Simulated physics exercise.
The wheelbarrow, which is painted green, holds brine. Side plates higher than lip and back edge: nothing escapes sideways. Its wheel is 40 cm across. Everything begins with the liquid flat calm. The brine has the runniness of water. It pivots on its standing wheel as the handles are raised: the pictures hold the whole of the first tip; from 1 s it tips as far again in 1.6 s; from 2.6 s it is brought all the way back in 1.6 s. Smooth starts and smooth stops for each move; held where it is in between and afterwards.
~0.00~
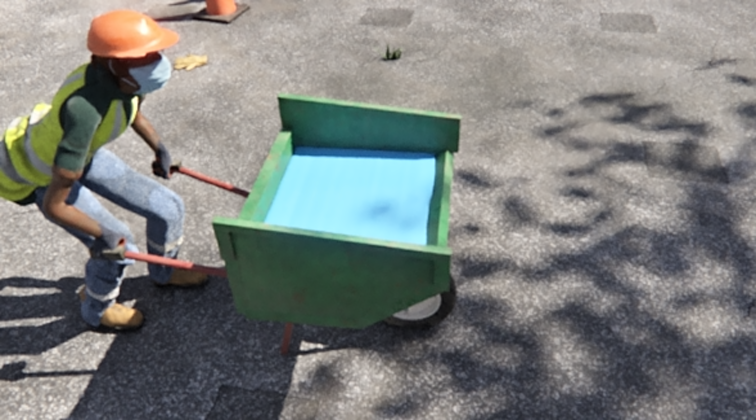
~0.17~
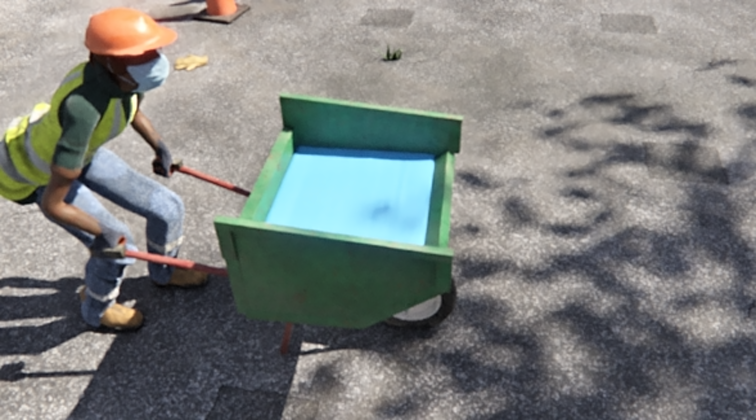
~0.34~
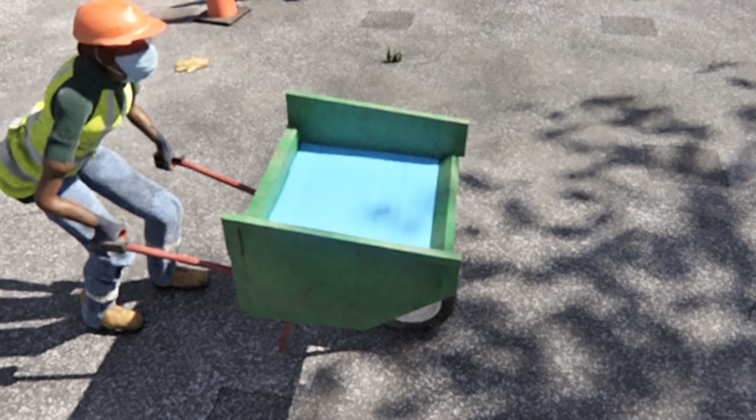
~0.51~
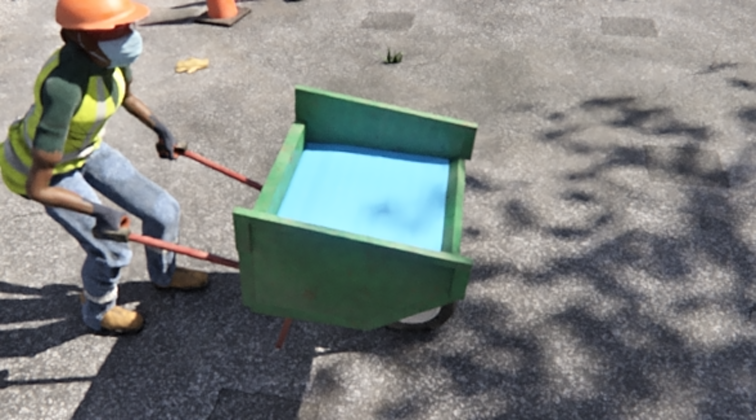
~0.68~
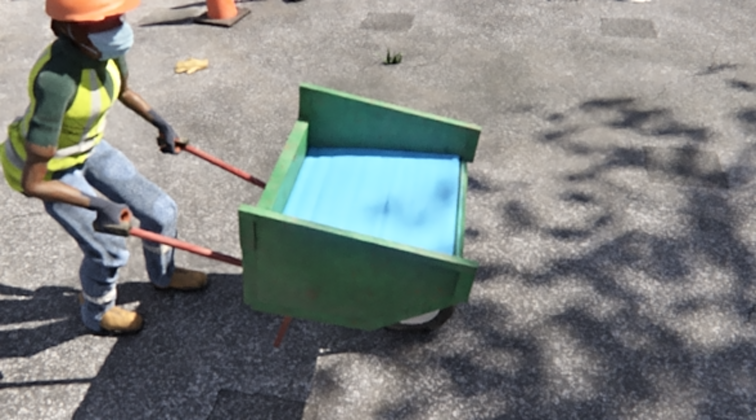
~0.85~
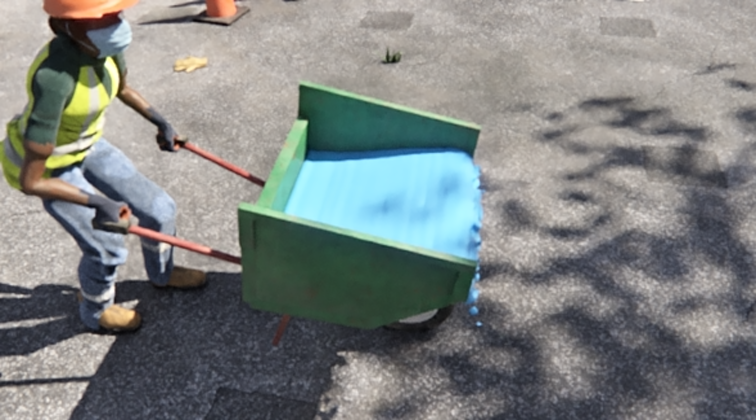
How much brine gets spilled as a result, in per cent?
About 40 per cent.
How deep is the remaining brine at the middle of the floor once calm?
About 12 centimetres.
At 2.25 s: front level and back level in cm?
Front reads 16 centimetres, back reads 6 centimetres.
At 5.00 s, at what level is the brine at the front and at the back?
Level: ~ 10 cm in front; 16 cm behind.
Then, 2.25 s in, the barrow is at 15° forwards, the surface stands 6 cm at the back and 16 cm at the front; 21 per cent has gone, over the front.
Then, 3.65 s in, the barrow is at 3° forwards, the surface stands 10 cm at the back and 12 cm at the front; 40 per cent has gone, over the front.
Then, 5.00 s in, the surface stands 16 cm at the back and 11 cm at the front; 40 per cent has gone, over the front.
Then, 7.09 s in, 40 per cent has gone, over the front, 28 of 71 litres.
